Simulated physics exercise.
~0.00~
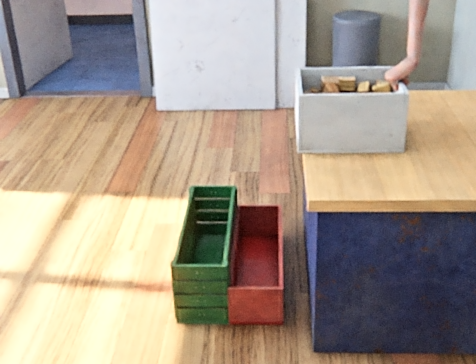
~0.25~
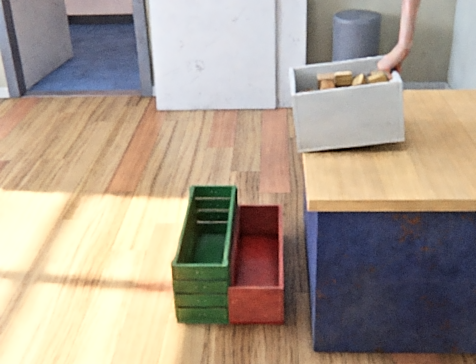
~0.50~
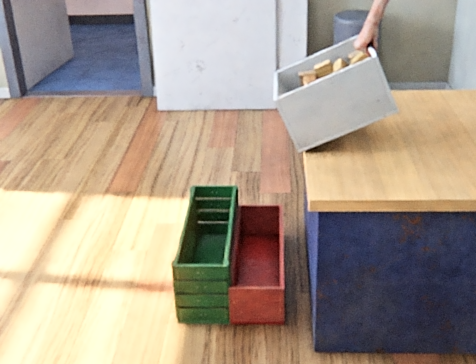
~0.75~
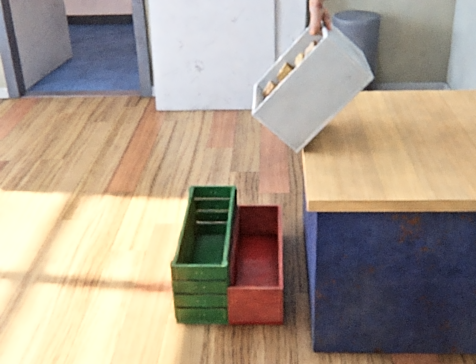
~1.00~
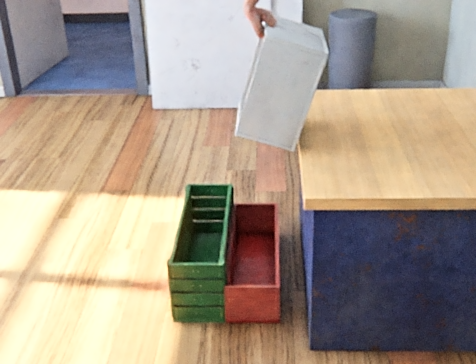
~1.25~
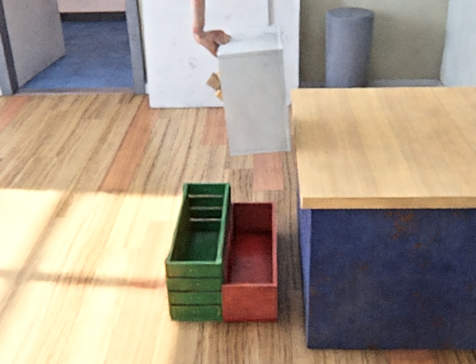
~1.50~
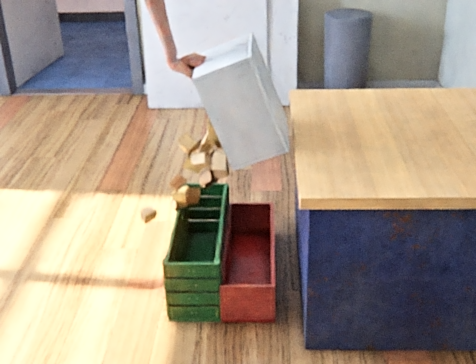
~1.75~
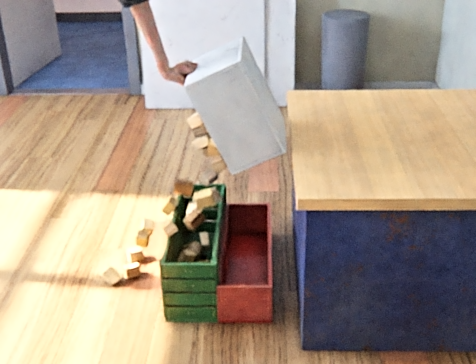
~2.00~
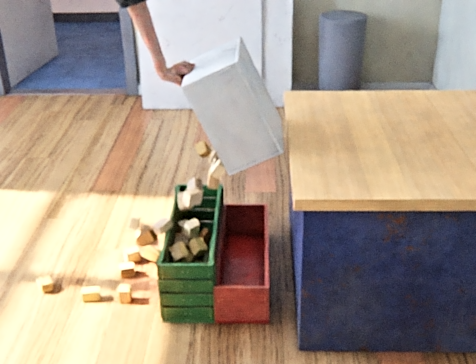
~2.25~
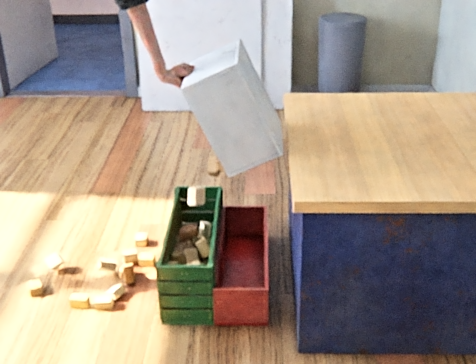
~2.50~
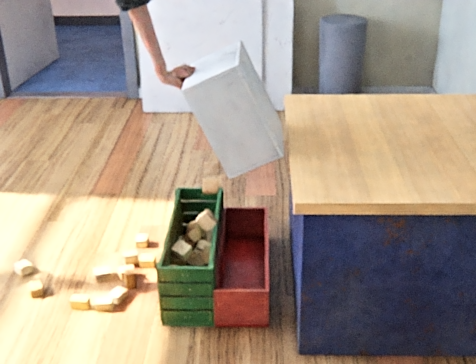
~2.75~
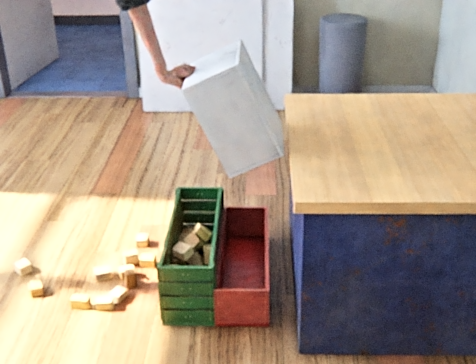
In a sunlit room with a plank floor, a white crate of wooden blocks sits on a blue bench with a pale wooden top, beside a red box and a green trough on the floor. A hand lifts the crate's far side and tips it leftward over the bench edge. Once it is past upright, blocks spill out, tumbling into the green trough while others drop beyond it and scatter across the floor. The crate stops, held upside down at a slant, as the last blocks fall. Most rest in the green trough, several lie to its left, and the red box stays empty.
